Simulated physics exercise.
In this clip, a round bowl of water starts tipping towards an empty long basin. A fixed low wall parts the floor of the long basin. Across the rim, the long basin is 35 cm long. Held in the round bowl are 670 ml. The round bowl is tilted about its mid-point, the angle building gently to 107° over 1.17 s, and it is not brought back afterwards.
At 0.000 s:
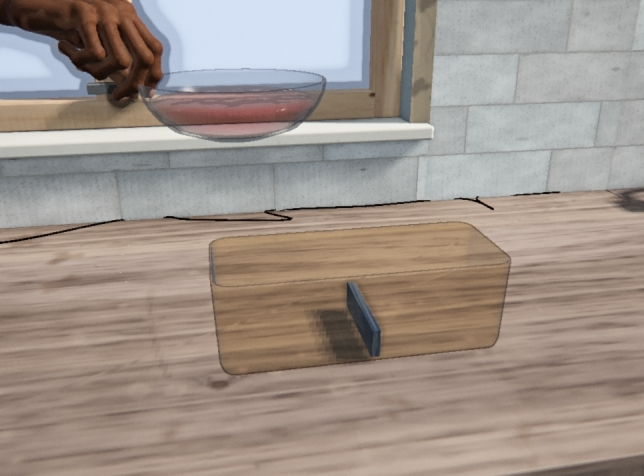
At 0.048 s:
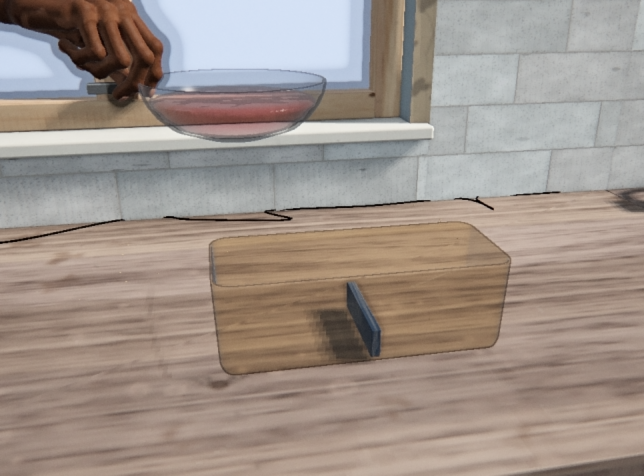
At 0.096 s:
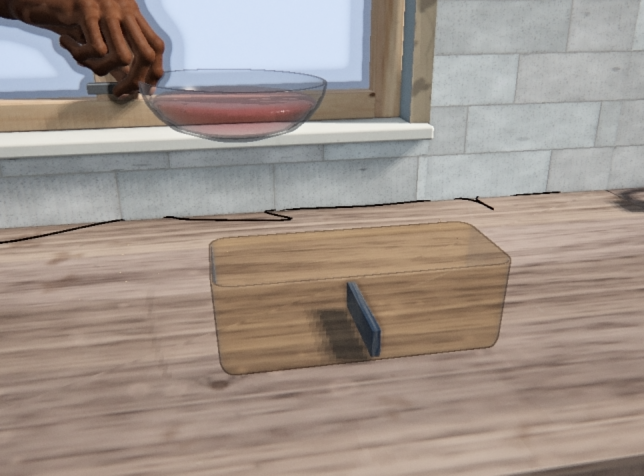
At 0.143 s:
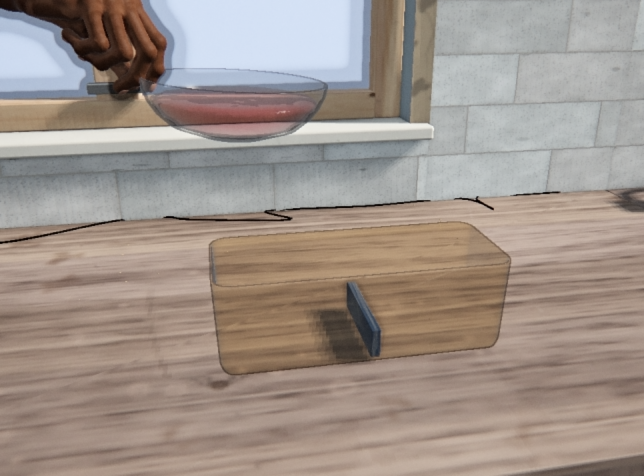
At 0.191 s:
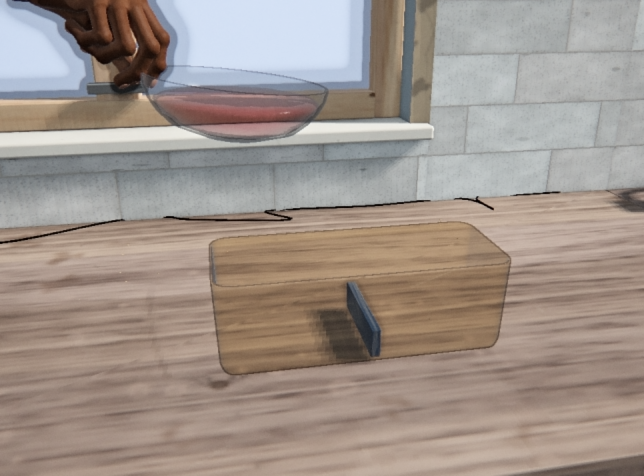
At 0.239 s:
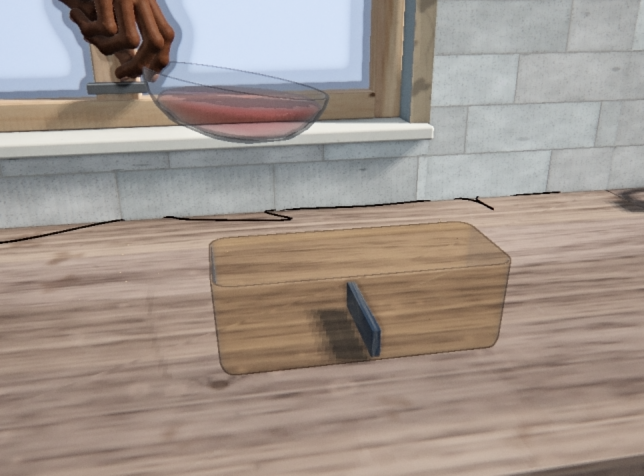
A clear round bowl of pinkish-red liquid, with a brown hand at its left rim, hangs in front of a wood-framed window at upper left, seen from slightly above a wooden counter. Below it sits an empty, see-through long basin with a small blue-grey upright piece, before a pale grey tiled wall. The bowl starts level, then tilts gently rightward as the hand shifts; the camera stays still.
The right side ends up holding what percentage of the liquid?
About 60 in every hundred parts.
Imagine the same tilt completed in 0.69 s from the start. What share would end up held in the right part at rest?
That would give about 50 percent.
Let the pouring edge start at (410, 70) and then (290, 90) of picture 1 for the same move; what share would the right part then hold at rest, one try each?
Respectively 80 and 20 %.
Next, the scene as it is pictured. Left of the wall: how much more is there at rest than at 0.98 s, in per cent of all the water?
1 %.
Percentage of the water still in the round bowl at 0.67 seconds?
Some 22 per cent.
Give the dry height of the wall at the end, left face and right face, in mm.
Looks like roughly 26 mm on the left and roughly 18 mm on the right.
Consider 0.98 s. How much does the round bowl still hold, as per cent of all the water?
I'd estimate some 0 per cent.
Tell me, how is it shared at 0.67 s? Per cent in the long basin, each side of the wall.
Left roughly 4, right roughly 24.
Then, 0.67 s in, the tilt is 65° and 23 per cent is still to pour, 4 is left of the wall and 24 right of it.
Then, 0.98 s in, the tilt is 100° and 0 per cent is still to pour, 37 is left of the wall and 59 right of it.
Then, 1.31 s in, the tilt is 107° and 0 per cent is still to pour, 39 is left of the wall and 60 right of it.
Then, 1.67 s in, the tilt is 107° and 0 per cent is still to pour, 39 is left of the wall and 60 right of it.
Finally, 39 per cent lies left of the wall, 60 right of it and 2 outside.
